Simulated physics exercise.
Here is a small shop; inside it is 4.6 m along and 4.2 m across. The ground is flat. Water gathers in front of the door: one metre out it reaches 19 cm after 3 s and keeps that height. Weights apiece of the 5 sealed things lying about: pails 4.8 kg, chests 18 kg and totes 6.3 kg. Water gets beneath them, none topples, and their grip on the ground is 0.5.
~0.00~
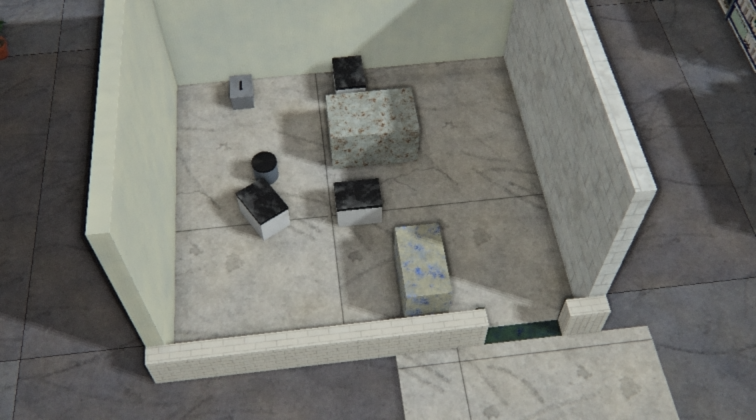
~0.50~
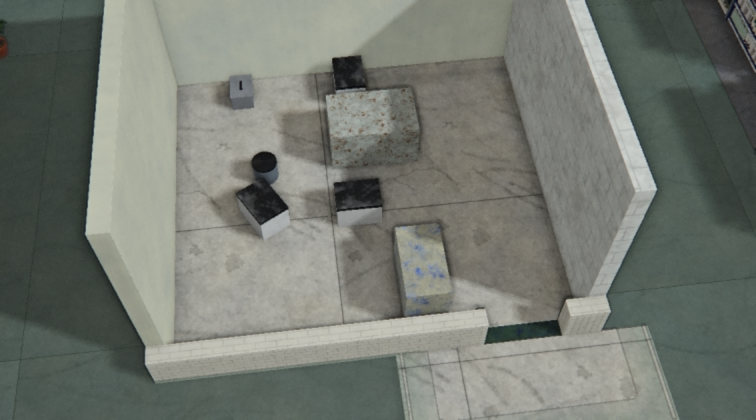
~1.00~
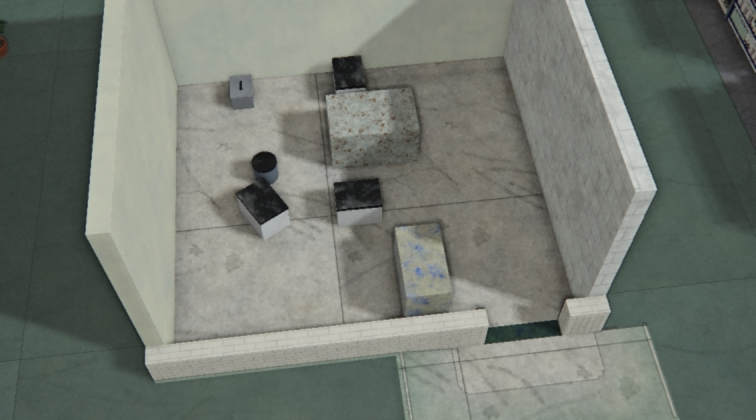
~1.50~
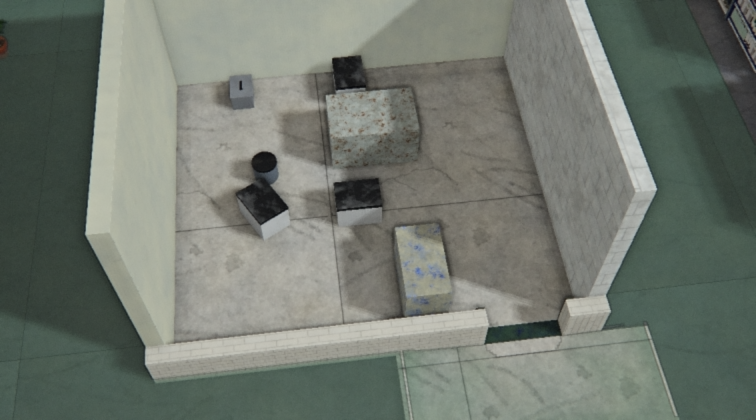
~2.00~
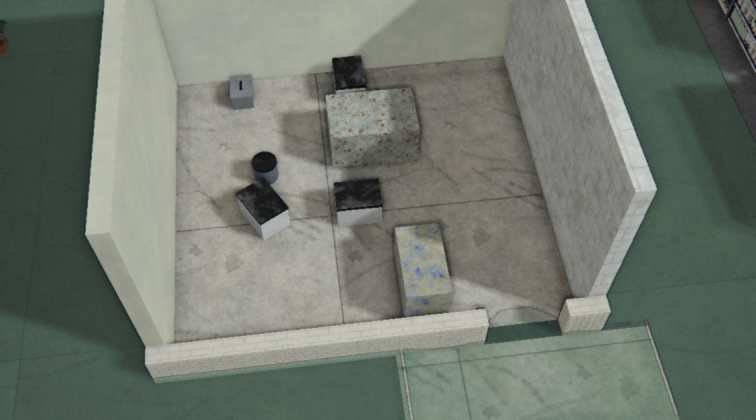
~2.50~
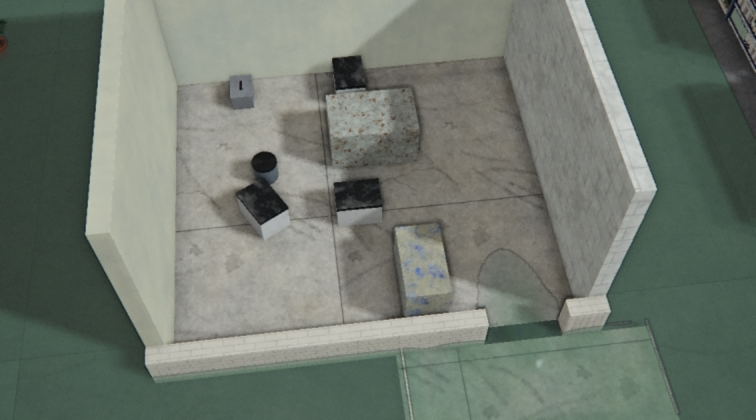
Water spreading over the ground outside a small open-topped room, covering the pale doorstep slab, then creeping in through the doorway.
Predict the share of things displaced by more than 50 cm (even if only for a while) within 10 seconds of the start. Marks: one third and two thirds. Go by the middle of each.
That comes to less than a third.
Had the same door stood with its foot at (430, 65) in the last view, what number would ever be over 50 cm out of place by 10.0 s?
In that case 0 of them.
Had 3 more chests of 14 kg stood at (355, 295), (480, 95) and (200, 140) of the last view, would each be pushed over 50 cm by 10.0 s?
In turn: Under, more, short of it.
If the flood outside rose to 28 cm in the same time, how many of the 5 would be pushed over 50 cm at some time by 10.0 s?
In that case 3 of them.
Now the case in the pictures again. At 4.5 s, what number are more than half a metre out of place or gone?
0 of them.
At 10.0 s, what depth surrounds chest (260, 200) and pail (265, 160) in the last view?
About 2 and 3 cm.
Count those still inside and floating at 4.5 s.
0 of them.
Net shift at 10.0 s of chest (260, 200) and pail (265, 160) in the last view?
In that order: 0 cm, 0 cm.
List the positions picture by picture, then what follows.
A pail at (264, 161), on the bottom; a chest at (358, 194), on the bottom; water covers 0.0 m2; 0 of 5 have shifted, in the first picture.
A pail at (264, 161) rests on the ground; a chest at (358, 194) rests on the ground; 0.0 m2 under water; 0 of 5 have shifted, in the second picture.
A pail at (264, 161), on the bottom; a chest at (358, 194) rests on the ground; 0.0 m2 under water; 0 of 5 have shifted, in the third picture.
A pail at (264, 161) rests on the ground; a chest at (358, 194), on the bottom; 0.0 m2 under water; 0 of 5 have shifted, in the fourth picture.
A pail at (264, 161), on the bottom; a chest at (358, 194) rests on the ground; water covers 0.1 m2; 0 of 5 have shifted, in the fifth picture.
A pail at (264, 161), on the bottom; a chest at (358, 194) rests on the ground; 0.6 m2 under water; 0 of 5 have shifted, in the sixth picture.
After 3.5 s 0 of 5 are over 50 cm from their spots; 0 afloat.
After 4.5 s 0 of 5 are over 50 cm from their spots; 0 afloat.
After 7.0 s 0 of 5 are over 50 cm from their spots; 0 afloat.
After 10.0 s 1 of 5 are over 50 cm from their spots, and 1 have been at some point; 0 afloat.
